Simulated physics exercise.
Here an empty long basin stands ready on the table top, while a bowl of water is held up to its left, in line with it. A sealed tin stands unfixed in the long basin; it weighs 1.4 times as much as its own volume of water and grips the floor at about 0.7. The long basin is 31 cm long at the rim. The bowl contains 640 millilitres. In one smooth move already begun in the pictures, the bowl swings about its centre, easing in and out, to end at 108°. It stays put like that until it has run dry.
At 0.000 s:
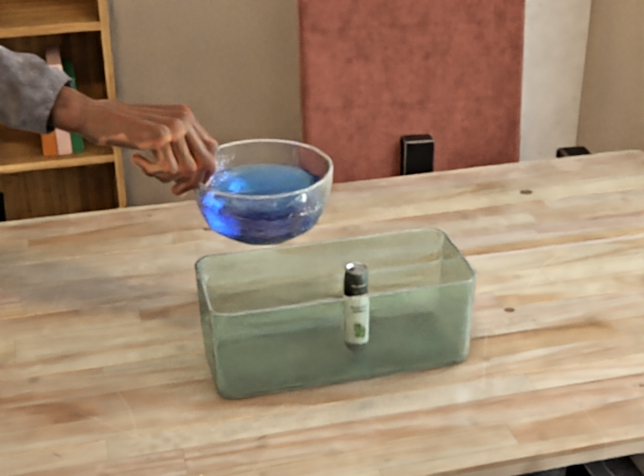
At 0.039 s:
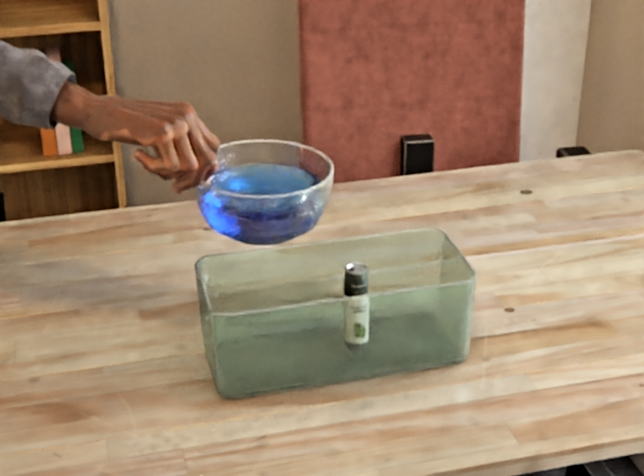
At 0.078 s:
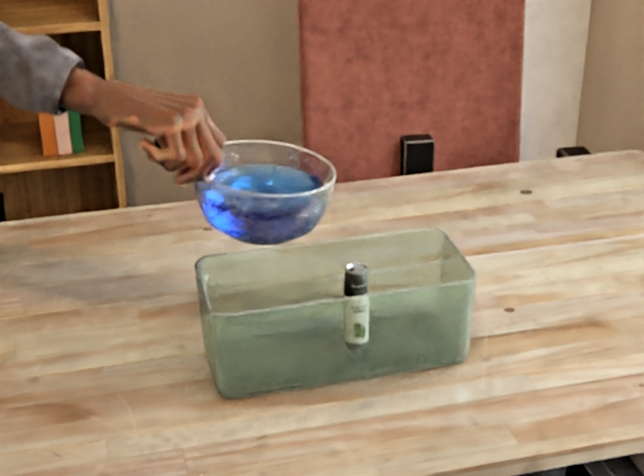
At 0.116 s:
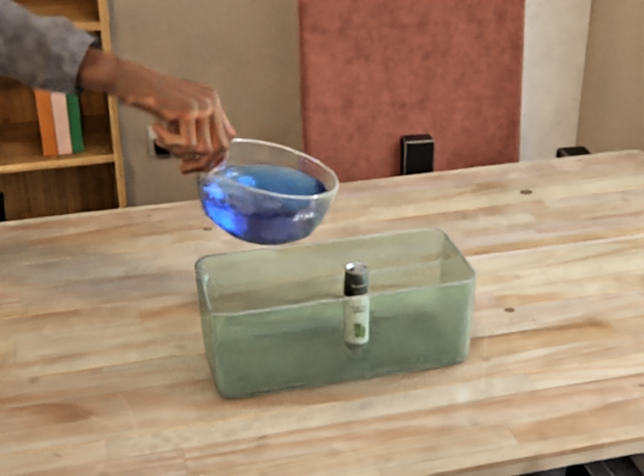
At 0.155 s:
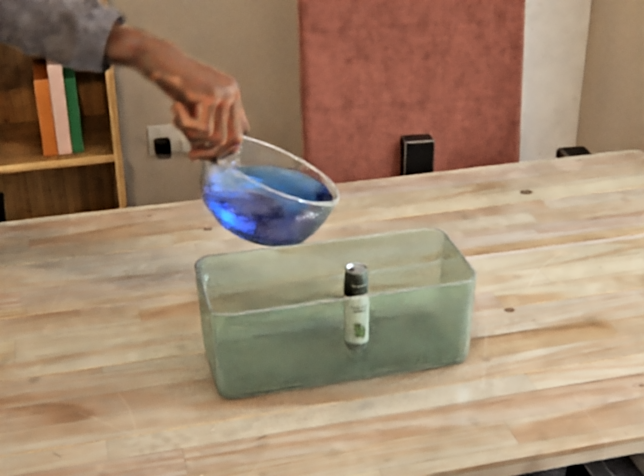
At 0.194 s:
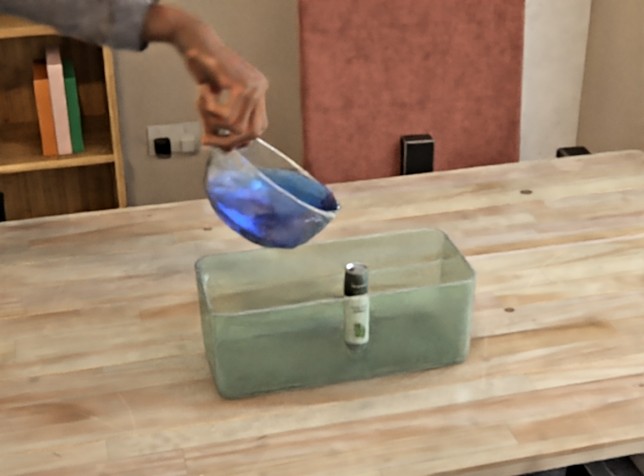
A hand held a glass bowl of blue liquid above a wooden table, then smoothly tilted it to the right over a long, greenish glass basin with a small dark-capped container at its middle.
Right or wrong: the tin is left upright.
Right.
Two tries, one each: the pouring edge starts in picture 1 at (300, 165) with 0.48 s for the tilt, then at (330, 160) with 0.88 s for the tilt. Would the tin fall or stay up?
Try 1: Tipped over; try 2: Still standing.
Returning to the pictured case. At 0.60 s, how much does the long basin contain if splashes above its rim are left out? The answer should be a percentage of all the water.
Around 96 per cent of the whole.
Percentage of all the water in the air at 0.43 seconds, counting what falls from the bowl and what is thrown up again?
Share: Roughly 24 per cent.
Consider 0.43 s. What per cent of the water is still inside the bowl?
Portion remaining: Approx. 12 per cent.
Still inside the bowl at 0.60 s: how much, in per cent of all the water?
0 in a hundred, give or take.
Then, 0.43 s in, the tilt is 105° and 11 per cent is still to pour; the tin stands where it began.
Then, 0.60 s in, the tilt is 108° and 0 per cent is still to pour; the tin stands where it began.
Then, 0.78 s in, the tilt is 108° and 0 per cent is still to pour; the tin stands where it began.
Then, 0.98 s in, the tilt is 108° and 0 per cent is still to pour; the tin stands where it began.
Finally, the tin stands where it began.
